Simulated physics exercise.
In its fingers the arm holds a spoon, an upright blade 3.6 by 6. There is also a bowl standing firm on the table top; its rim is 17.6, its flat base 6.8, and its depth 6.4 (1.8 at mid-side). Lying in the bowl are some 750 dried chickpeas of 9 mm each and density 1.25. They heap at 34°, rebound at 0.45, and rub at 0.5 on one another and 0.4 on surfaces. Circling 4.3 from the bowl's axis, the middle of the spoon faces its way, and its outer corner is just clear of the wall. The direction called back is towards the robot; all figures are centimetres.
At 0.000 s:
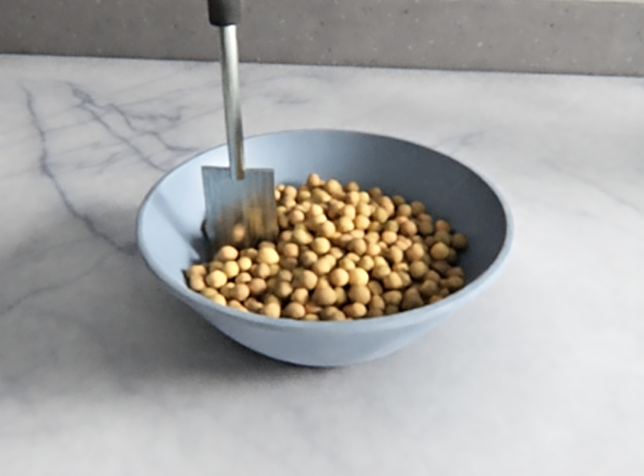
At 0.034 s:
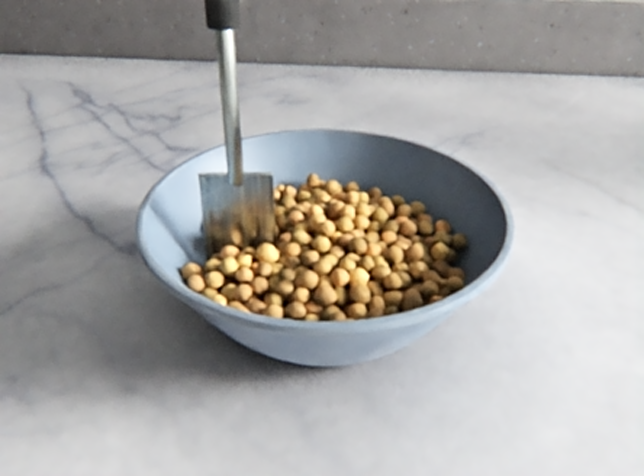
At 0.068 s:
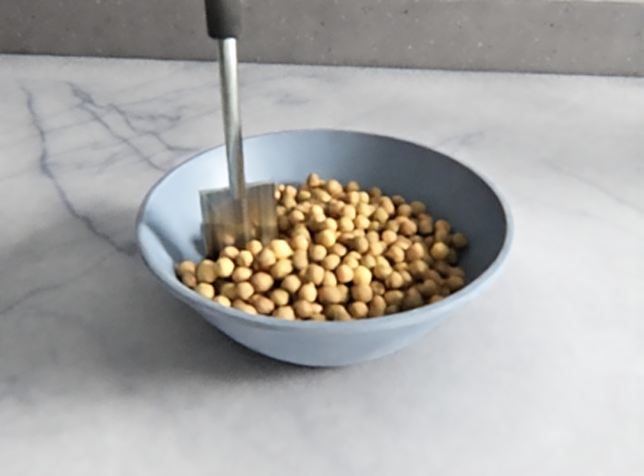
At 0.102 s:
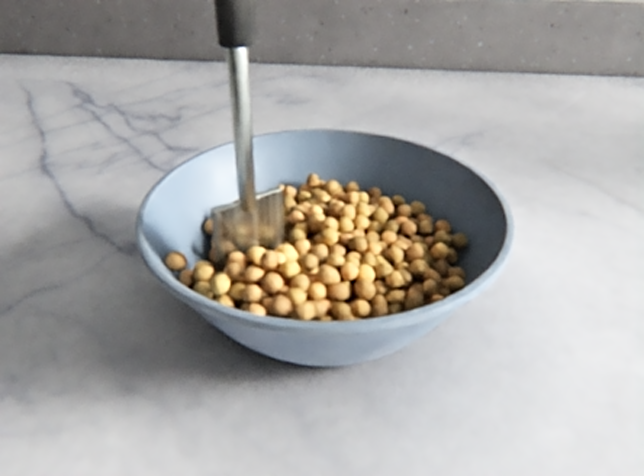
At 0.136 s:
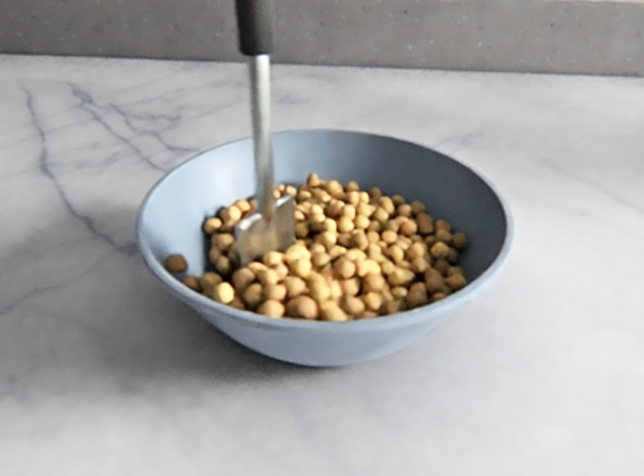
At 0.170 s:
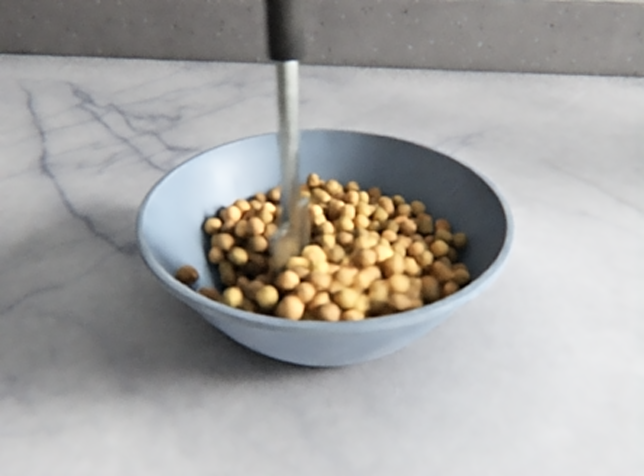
A metal blade on a dark handle sweeping rightward through round tan pellets in a blue-grey bowl, turning edge-on and pushing them aside.
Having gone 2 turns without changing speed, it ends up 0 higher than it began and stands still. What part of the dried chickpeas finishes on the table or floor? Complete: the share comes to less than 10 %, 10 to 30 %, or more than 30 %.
The share comes to between 10 and 30 %.
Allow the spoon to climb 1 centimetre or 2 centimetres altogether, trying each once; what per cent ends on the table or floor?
Around 15 percent, then 10 percent.
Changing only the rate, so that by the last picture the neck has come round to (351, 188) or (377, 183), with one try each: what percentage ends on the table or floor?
About 35 % for one try and about 40 % for the other, in order.
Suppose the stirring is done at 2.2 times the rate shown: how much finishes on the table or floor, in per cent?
Some 55 per cent.
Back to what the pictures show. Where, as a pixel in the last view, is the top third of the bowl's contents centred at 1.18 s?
I'd say about (377, 188).
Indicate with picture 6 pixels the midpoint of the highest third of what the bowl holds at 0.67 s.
About pixel (226, 215).
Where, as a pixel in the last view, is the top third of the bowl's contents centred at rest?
The centre sits around (253, 271) in the last picture.
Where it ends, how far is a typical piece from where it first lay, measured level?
About 9 centimetres.
By 0.67 s, 329° round, highest piece 9 above the table; 670 in the bowl, 64 on the table or floor, 12 in flight or on the tool.
By 1.18 s, 223° round, highest piece 8 above the table; 633 in the bowl, 109 on the table or floor, 4 in flight or on the tool.
By 1.63 s, 0° round, highest piece 7 above the table; 603 in the bowl, 143 on the table or floor.
By 2.33 s, 0° round, highest piece 7 above the table; 602 in the bowl, 144 on the table or floor.
Final count, 602 in the bowl, 144 on the table or floor. That is 19 % on the table or floor.
